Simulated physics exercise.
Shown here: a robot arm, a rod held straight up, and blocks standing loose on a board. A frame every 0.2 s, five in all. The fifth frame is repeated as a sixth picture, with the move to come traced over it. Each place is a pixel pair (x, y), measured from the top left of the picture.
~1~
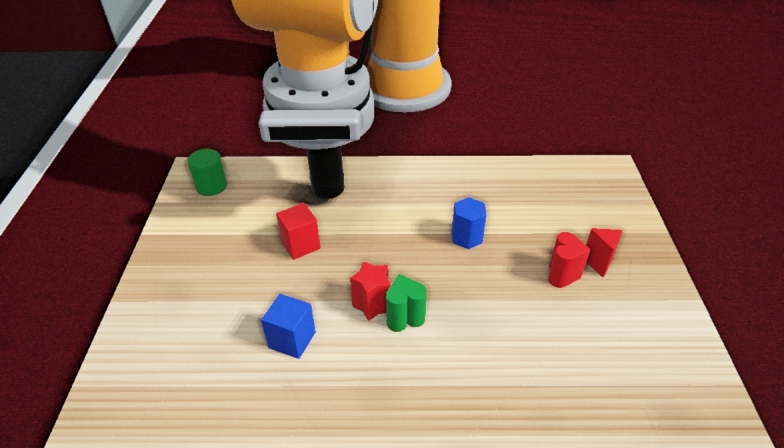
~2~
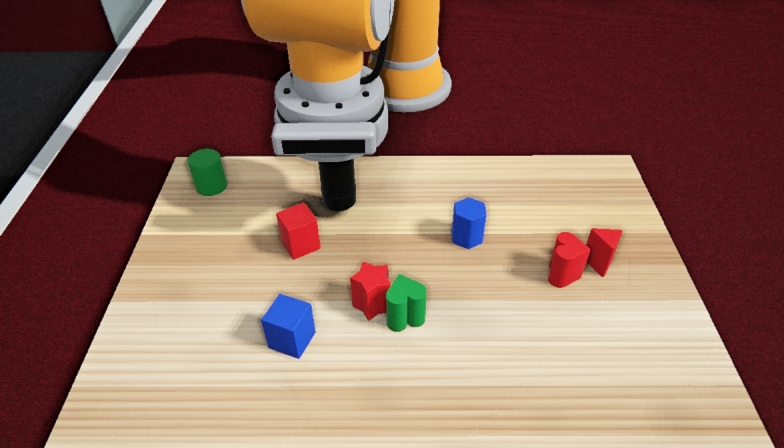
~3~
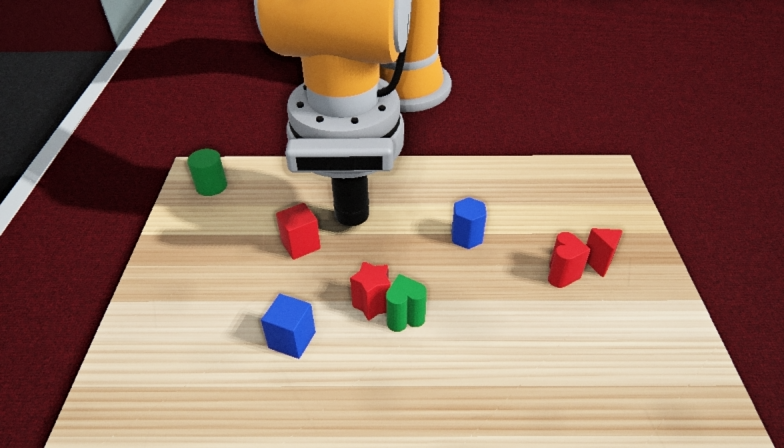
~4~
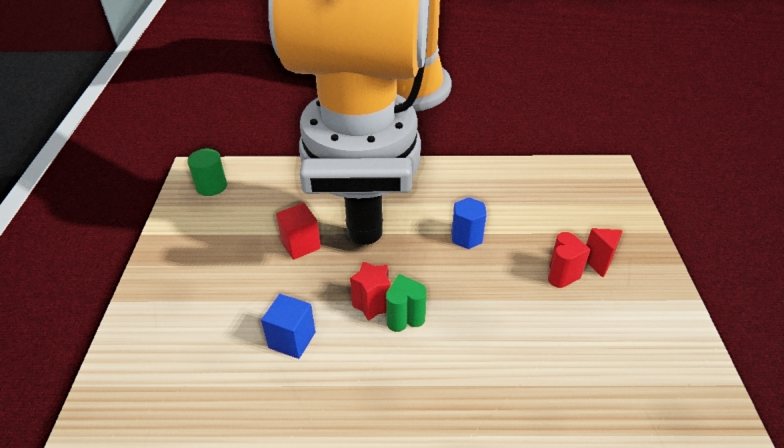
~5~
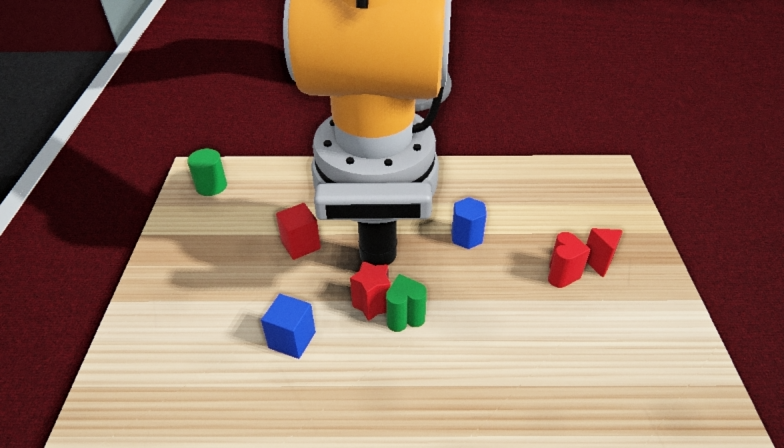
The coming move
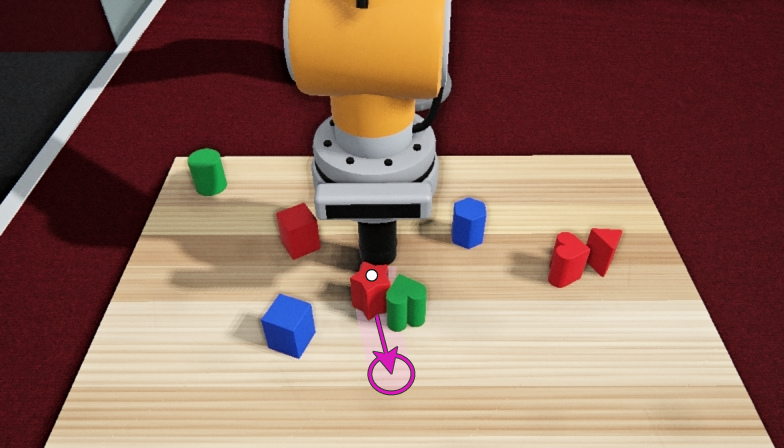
A robot arm moves a dark upright rod forward and slightly right over a wooden board, passing between a red block and a blue one and nearing the red star-shaped block, while the scattered blocks stay still.
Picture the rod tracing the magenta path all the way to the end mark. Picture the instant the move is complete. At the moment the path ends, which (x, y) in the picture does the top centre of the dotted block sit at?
It will likely be found at (375, 378).
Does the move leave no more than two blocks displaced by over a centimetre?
Yes, that is how it ends up.
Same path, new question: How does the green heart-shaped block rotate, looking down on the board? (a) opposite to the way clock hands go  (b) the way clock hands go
My answer is option a.
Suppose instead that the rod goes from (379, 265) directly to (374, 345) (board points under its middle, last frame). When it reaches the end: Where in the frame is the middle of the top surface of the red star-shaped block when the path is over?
I expect it at (363, 348).
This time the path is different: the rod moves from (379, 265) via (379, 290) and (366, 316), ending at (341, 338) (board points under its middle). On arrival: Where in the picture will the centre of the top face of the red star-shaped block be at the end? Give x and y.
At pixel (337, 341).
The drawn path runs from (379, 265) over (375, 298) and (381, 334) to (391, 374); the dot is on the red star-shaped block.
On the path given first. One third of the way, rod at (374, 288); red star-shaped block at (368, 297).
Two thirds of the way, rod at (381, 324); red star-shaped block at (372, 336); green heart-shaped block at (417, 300), turned 35° anticlockwise.
At the end, rod at (391, 364); blue four-sided block not moved; red star-shaped block at (375, 378); green heart-shaped block at (417, 301), turned 40° anticlockwise.
